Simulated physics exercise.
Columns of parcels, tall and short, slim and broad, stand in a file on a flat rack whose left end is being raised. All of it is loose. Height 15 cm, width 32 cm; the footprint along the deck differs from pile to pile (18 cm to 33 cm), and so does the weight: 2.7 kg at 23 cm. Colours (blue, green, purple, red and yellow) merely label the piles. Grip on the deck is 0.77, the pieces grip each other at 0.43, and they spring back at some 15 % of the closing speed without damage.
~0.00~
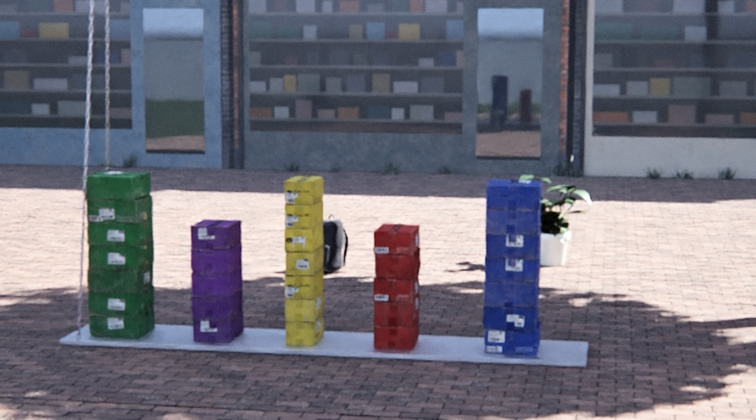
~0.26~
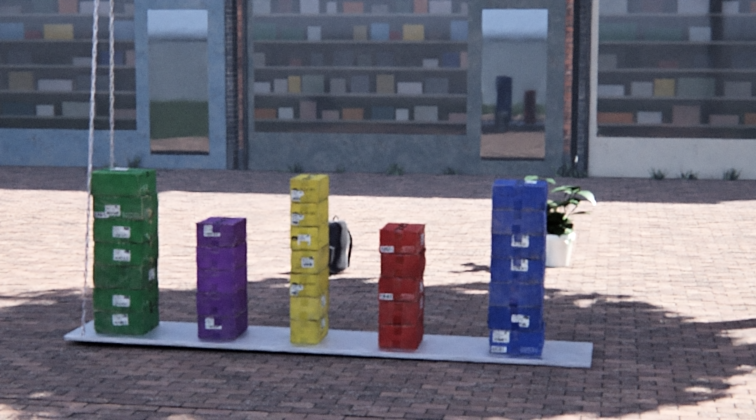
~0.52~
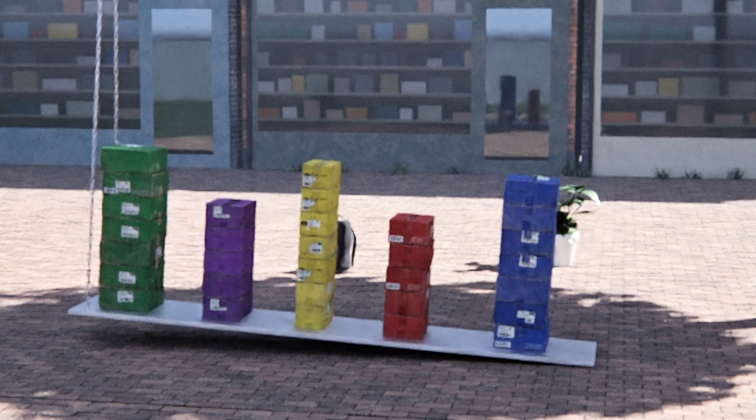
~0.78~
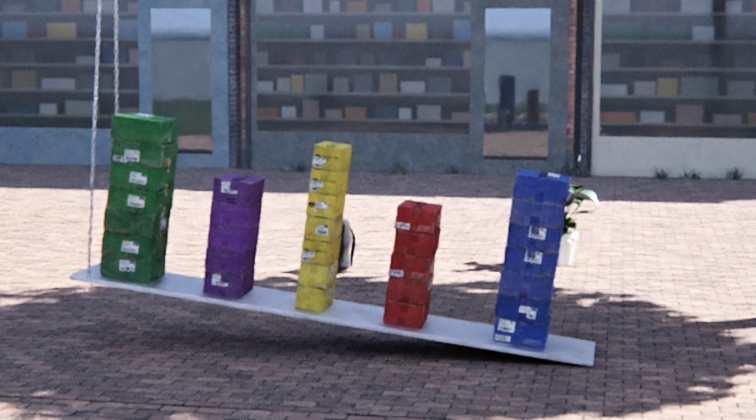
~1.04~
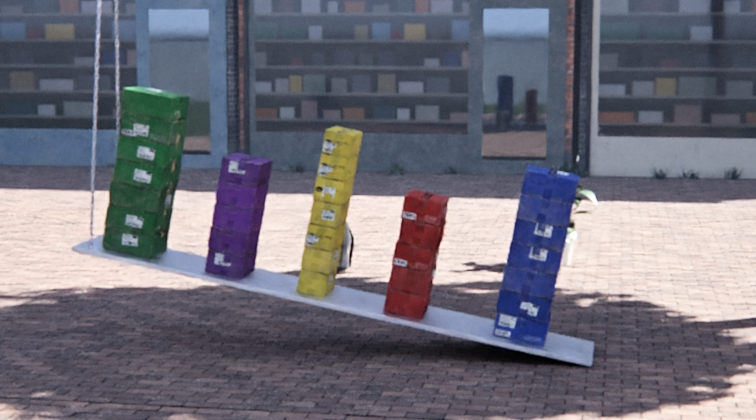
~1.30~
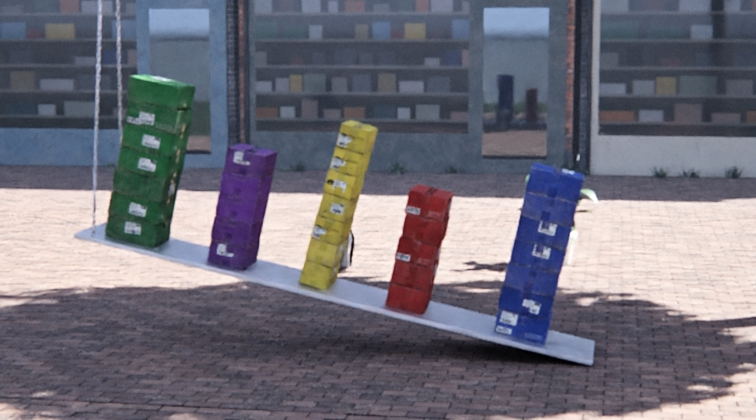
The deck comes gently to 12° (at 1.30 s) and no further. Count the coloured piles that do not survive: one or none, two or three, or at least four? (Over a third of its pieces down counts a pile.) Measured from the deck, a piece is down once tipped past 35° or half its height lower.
Piles wrecked: From two to three.
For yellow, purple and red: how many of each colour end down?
Yellow 7, purple 0, red 5.
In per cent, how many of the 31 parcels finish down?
Near 55 per cent.
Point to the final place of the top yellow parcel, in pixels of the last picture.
Near (613, 322).
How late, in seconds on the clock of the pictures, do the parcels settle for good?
Near 3.5 s.
After 1.68 s, slope 12°; none of the 31 parcels down, 7 disturbed; top yellow parcel 25° from how it stood, 51 mm lower.
After 2.02 s, slope 12°; 7 of the 31 parcels down; top yellow parcel 58° from how it stood, 14 cm lower; top red parcel 22° from how it stood.
After 2.48 s, slope 12°; 12 of the 31 parcels down; top yellow parcel 30° from how it stood, 37 cm lower; top red parcel 30° from how it stood, 18 cm lower.
After 2.94 s, slope 12°; 17 of the 31 parcels down; top blue parcel on its side; top yellow parcel on its side.
In the end (3.7 s), slope 12°; 17 of the 31 parcels down; top blue parcel upside down; top yellow parcel on its side. Wrecked, blue, red and yellow. From the last view, middles, top yellow parcel near (613, 322).
